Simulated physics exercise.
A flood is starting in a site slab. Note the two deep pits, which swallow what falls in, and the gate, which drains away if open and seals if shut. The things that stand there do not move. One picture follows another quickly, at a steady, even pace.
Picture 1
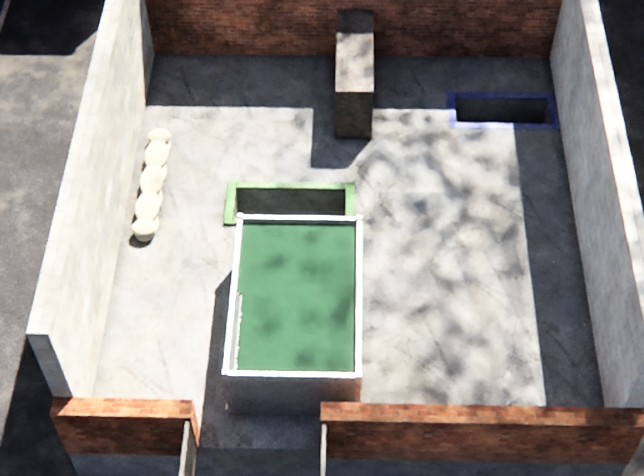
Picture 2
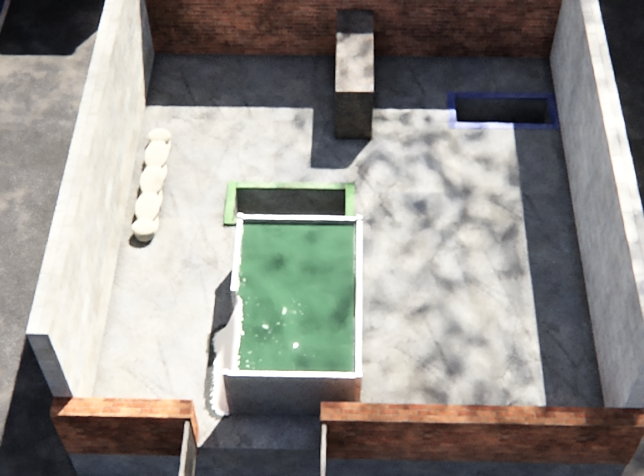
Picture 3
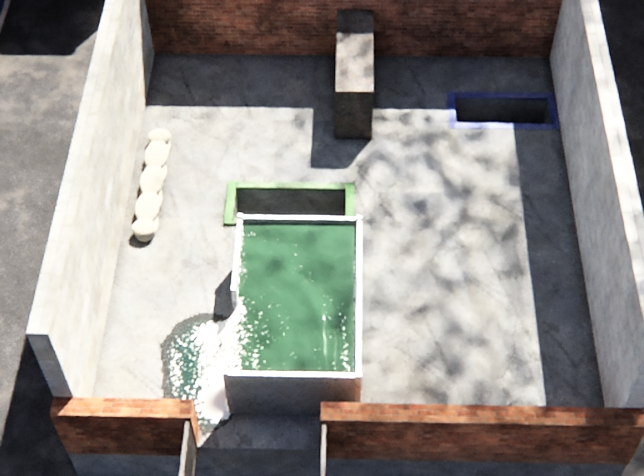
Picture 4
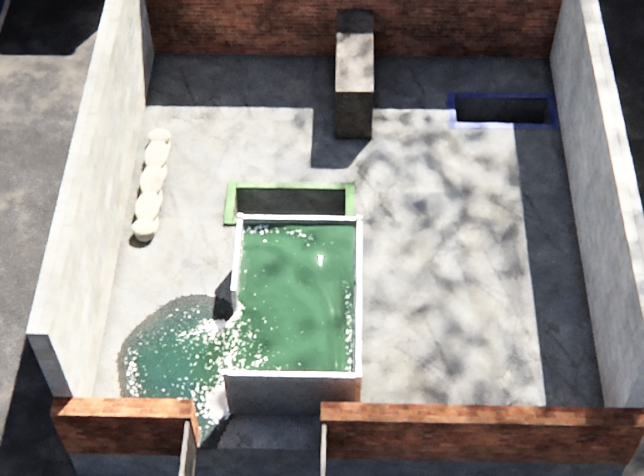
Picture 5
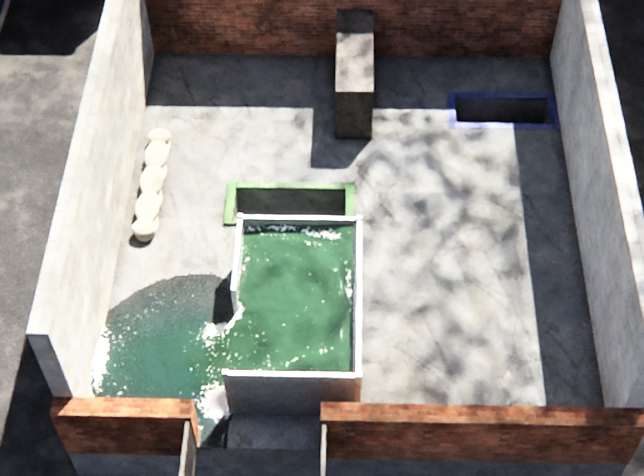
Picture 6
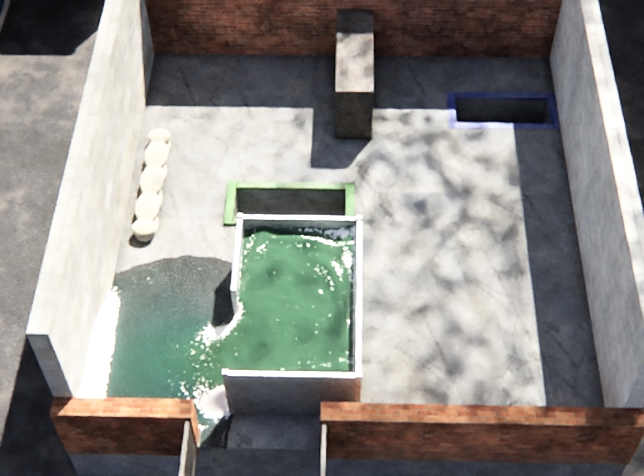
The video shows a walled slab with a tank of green water at its center; water bursts from the tank's left side, then spreads in a widening foamy pool across the lower left floor to the left wall.
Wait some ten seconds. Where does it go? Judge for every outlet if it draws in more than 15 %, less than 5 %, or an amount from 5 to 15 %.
Gate: Five to fifteen per cent; green pit: Past fifteen per cent; blue pit: Beneath five per cent.
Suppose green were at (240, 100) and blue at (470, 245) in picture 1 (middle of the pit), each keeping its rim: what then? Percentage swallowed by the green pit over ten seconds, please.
Share for the green pit: 30 percent.
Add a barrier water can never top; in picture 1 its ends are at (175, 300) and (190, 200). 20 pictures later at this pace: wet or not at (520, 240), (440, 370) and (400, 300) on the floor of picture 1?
Untouched, untouched, untouched.
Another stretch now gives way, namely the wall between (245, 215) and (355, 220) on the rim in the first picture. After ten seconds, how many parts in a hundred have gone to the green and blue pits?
Green takes 60 in a hundred, blue takes 10 in a hundred.
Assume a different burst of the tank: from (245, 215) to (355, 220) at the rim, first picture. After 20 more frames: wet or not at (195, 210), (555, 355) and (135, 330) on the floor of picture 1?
Soaked, then unsoaked, then unsoaked.
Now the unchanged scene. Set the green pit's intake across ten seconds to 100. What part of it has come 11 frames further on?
I'd put it at about 0 per cent.
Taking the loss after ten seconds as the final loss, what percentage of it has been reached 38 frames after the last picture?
60 per cent.
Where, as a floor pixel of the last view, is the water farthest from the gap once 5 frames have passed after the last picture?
I'd say around (134, 173).
A moment on, water covers 10 % of the floor; the gate 1 %, the green pit 0 %, the blue pit 0 %.
Next, water covers 20 % of the floor; the gate 1 %, the green pit 0 %, the blue pit 0 %.
Then, water covers 45 % of the floor; the gate 4 %, the green pit 6 %, the blue pit 0 %.
Later, water covers 55 % of the floor; the gate 8 %, the green pit 13 %, the blue pit 0 %.
In the end, water covers 65 % of the floor; the gate 11 %, the green pit 23 %, the blue pit 1 %.
